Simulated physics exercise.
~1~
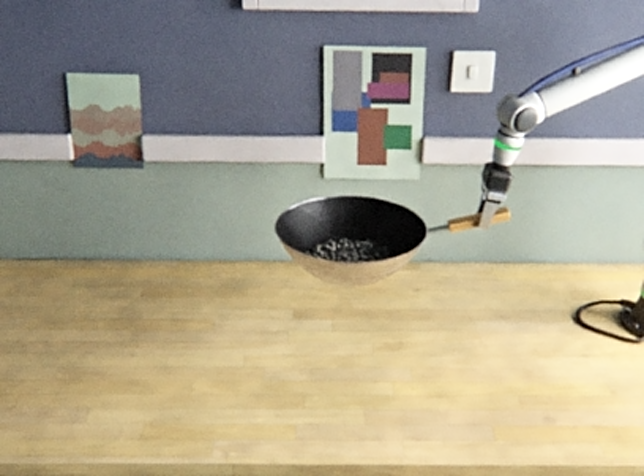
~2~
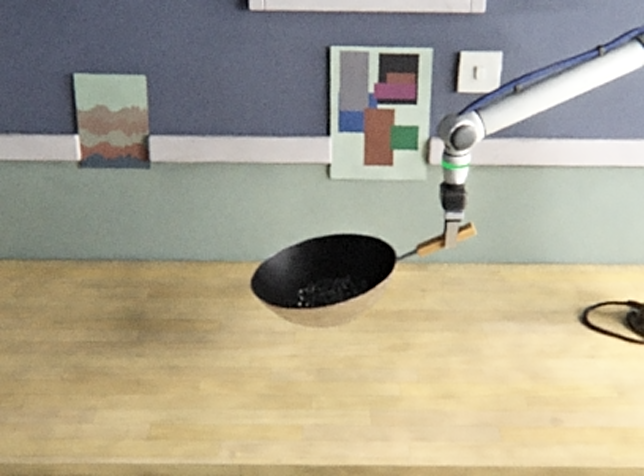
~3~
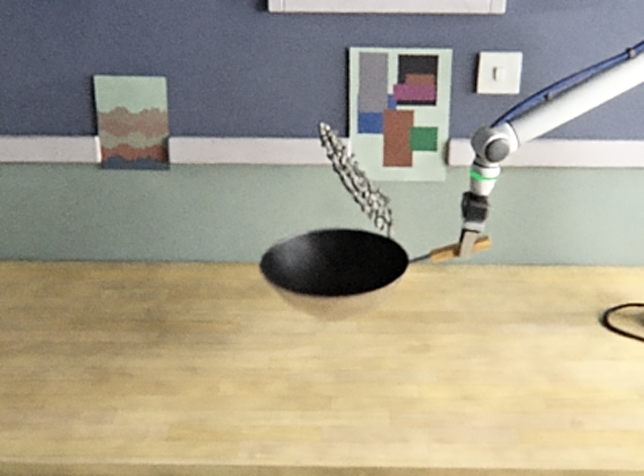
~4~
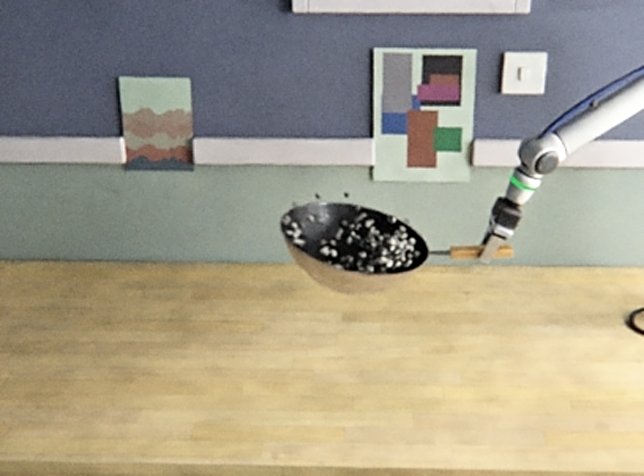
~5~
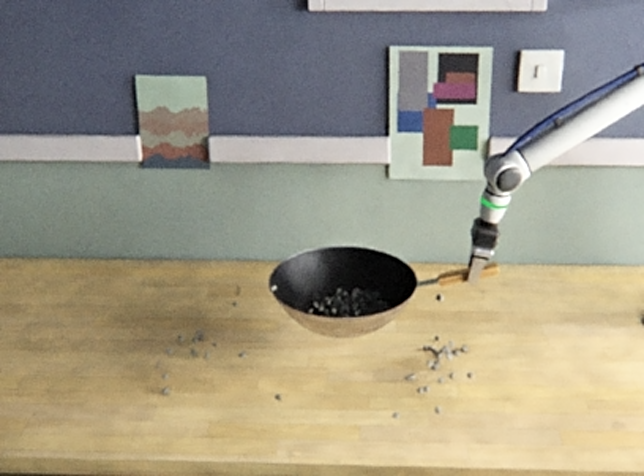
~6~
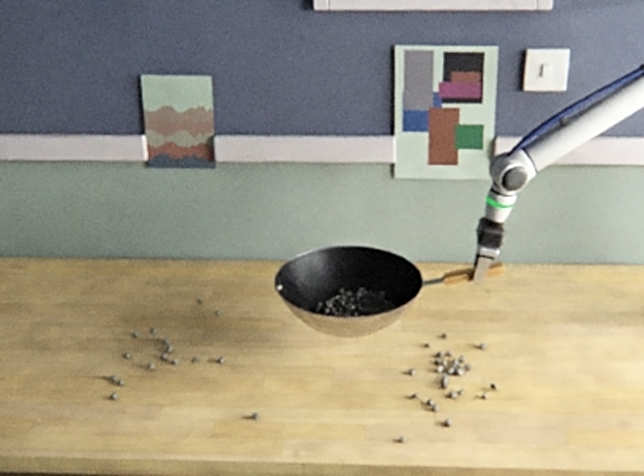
A robot arm swings a wok of small pebbles above a wooden table, tossing them up in an arc and catching most as it tilts, while some spill over and end scattered on the tabletop either side of the level, still wok.
